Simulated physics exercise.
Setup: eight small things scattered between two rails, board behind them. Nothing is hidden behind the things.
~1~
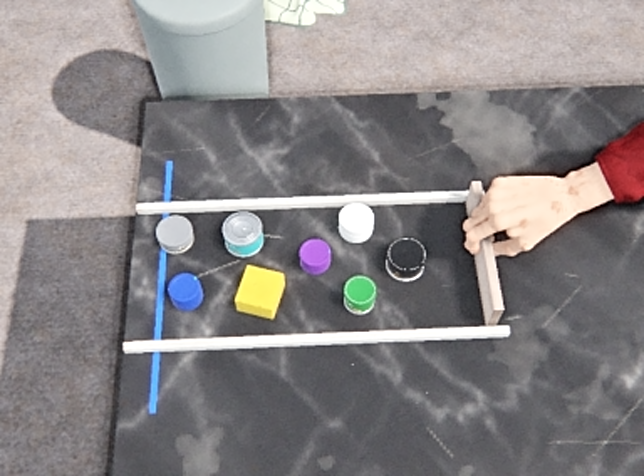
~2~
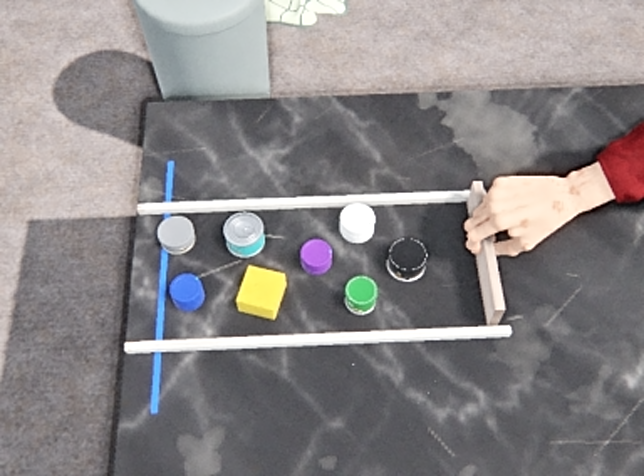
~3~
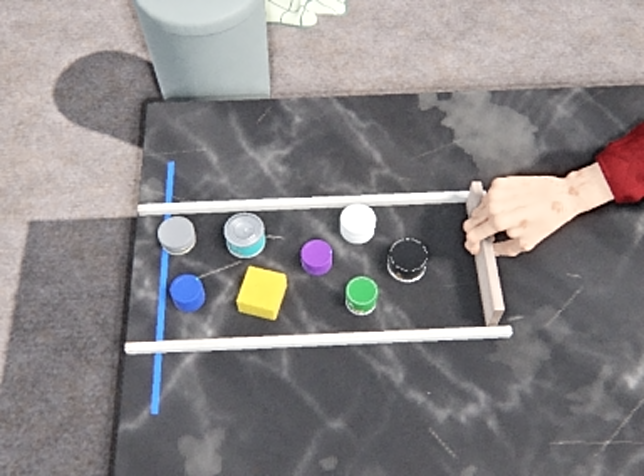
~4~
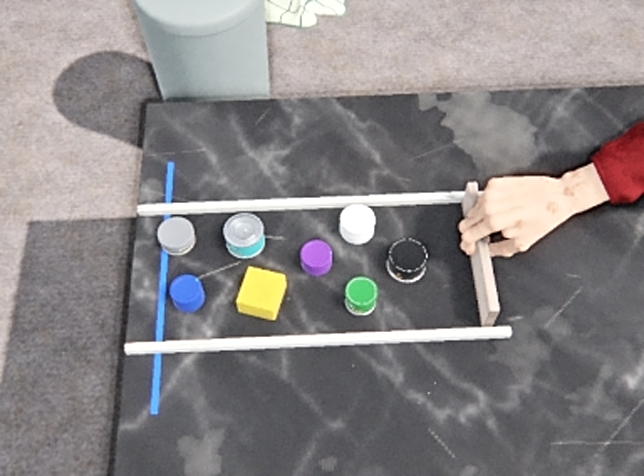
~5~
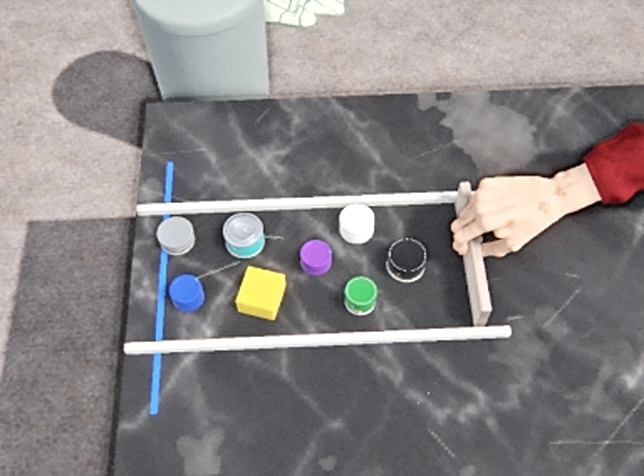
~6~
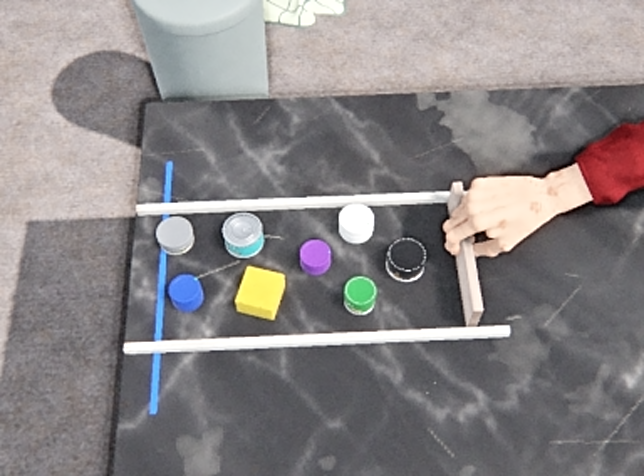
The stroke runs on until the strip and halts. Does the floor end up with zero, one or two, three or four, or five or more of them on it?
Well, more than four drop off the table this time.
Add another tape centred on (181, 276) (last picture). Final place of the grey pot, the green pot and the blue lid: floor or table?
Grey pot: Drops; green pot: Stays; blue lid: Drops.
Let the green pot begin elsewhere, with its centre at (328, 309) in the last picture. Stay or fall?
I reckon it remains in place.
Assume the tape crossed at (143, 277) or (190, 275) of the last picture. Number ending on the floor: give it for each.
Counts: 8, 2.
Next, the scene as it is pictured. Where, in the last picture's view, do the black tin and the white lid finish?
In the last picture the black tin sits at (141, 273) while the white lid sits at (147, 231).
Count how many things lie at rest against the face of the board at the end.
It ends up touching 3.
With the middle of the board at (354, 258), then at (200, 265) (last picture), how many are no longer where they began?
That makes 4 at the first spot and 8 at the second.
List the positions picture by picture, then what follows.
The first picture shows grey pot (175, 235); blue lid (186, 292); turquoise tin (243, 235); board (483, 252); tape (162, 275).
The second picture shows blue lid (187, 293); board (485, 252).
The third picture shows turquoise tin (245, 236); purple lid (317, 258).
The fourth picture shows grey pot (177, 236); yellow block (262, 294).
The fifth picture shows blue lid (187, 293); white lid (357, 224).
The sixth picture shows grey pot (176, 236); blue lid (186, 293); turquoise tin (244, 235); board (464, 253); tape (162, 276).
Early on, none off yet; grey pot at rest near (176, 236); blue lid at rest near (186, 293); turquoise tin at rest near (244, 235).
A while later, none off yet; grey pot at rest near (176, 236); blue lid at rest near (186, 293); turquoise tin travelled a little near (229, 228).
Further along, none off yet; grey pot travelled about its own width near (129, 240); blue lid travelled well along near (131, 291); turquoise tin travelled well along near (164, 224).
Finally, the number that fall off is five or more; lost, purple lid, yellow block, turquoise tin, blue lid and grey pot.
